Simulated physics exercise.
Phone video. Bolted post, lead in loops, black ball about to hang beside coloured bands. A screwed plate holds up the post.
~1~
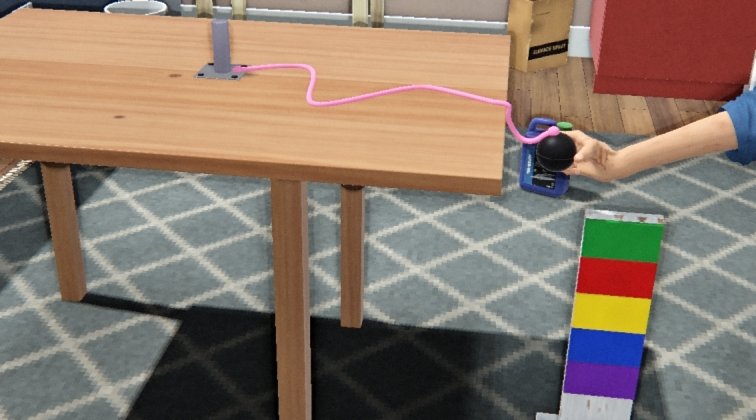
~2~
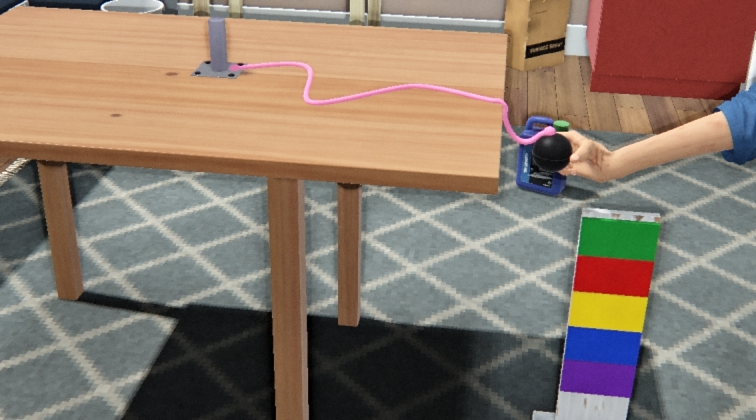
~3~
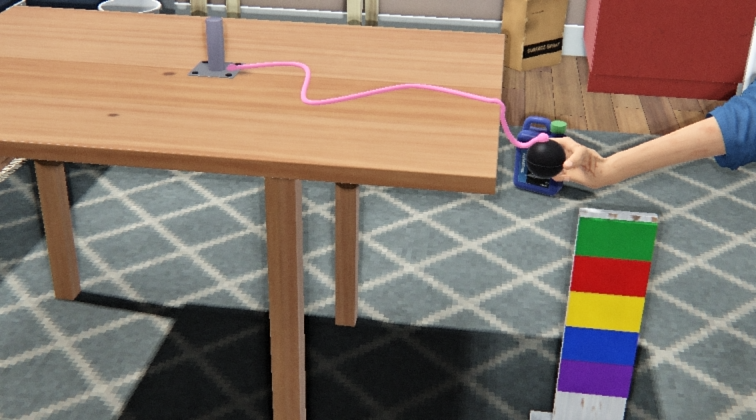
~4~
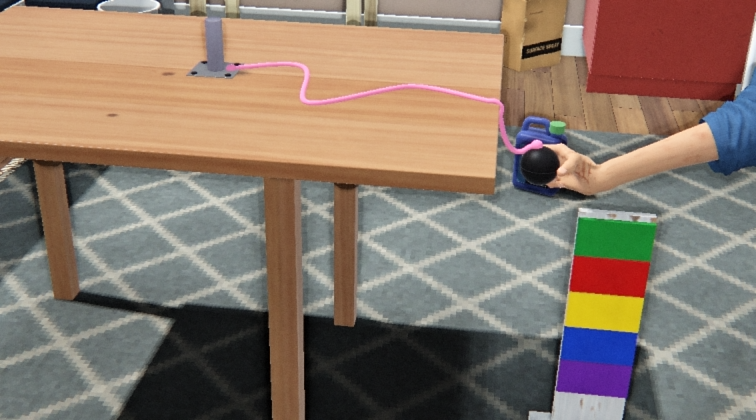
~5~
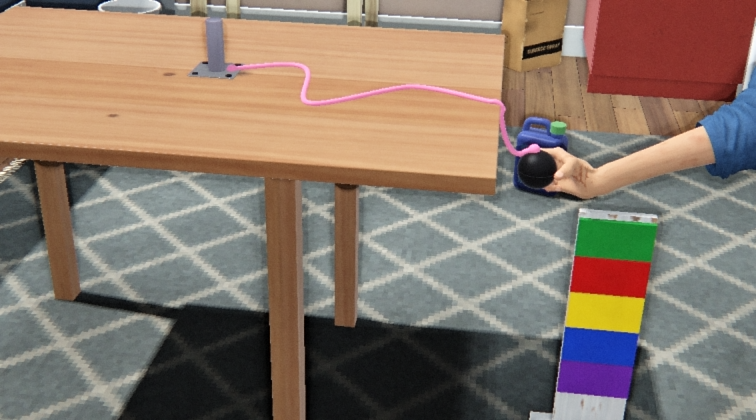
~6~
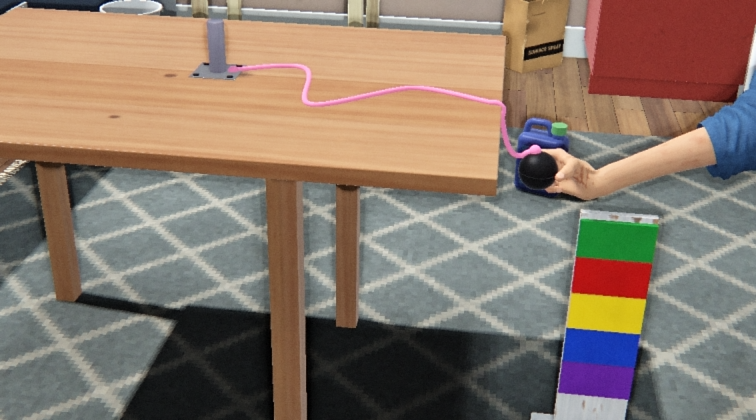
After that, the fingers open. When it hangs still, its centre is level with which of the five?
With yellow.
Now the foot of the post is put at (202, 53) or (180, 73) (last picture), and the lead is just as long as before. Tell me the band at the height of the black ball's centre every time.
Answer, in order: Red, red.
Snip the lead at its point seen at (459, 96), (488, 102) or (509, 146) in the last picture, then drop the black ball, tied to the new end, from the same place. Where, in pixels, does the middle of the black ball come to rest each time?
Try 1: About (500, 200). Try 2: About (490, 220). Try 3: About (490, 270).
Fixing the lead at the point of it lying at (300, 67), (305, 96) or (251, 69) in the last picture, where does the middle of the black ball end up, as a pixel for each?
It would sit near (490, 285) the first time, (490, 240) the second and (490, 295) the third.
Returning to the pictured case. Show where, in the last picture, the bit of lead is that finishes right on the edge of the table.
You'll find it somewhere around (397, 90).
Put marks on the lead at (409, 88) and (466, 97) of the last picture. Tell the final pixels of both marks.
At (502, 125), then (498, 183).
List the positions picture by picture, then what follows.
The first picture shows black ball (556, 152); green (622, 242); red (616, 279); yellow (611, 315); blue (606, 349); purple (601, 382).
The second picture shows black ball (552, 152); lead through (274, 65) (310, 81) (334, 102) (411, 87) (485, 100).
The third picture shows black ball (546, 159).
The fourth picture shows black ball (540, 166); lead through (270, 65) (307, 81) (331, 102) (407, 87) (482, 100).
The fifth picture shows black ball (537, 169).
The sixth picture shows black ball (538, 170); lead through (272, 67) (309, 82) (333, 103) (409, 88) (484, 101).
Soon after, ball near (467, 290); level with yellow.
After that, ball near (502, 300); level with yellow.
In the end, ball near (490, 299); level with yellow. Its middle rests at the yellow band.
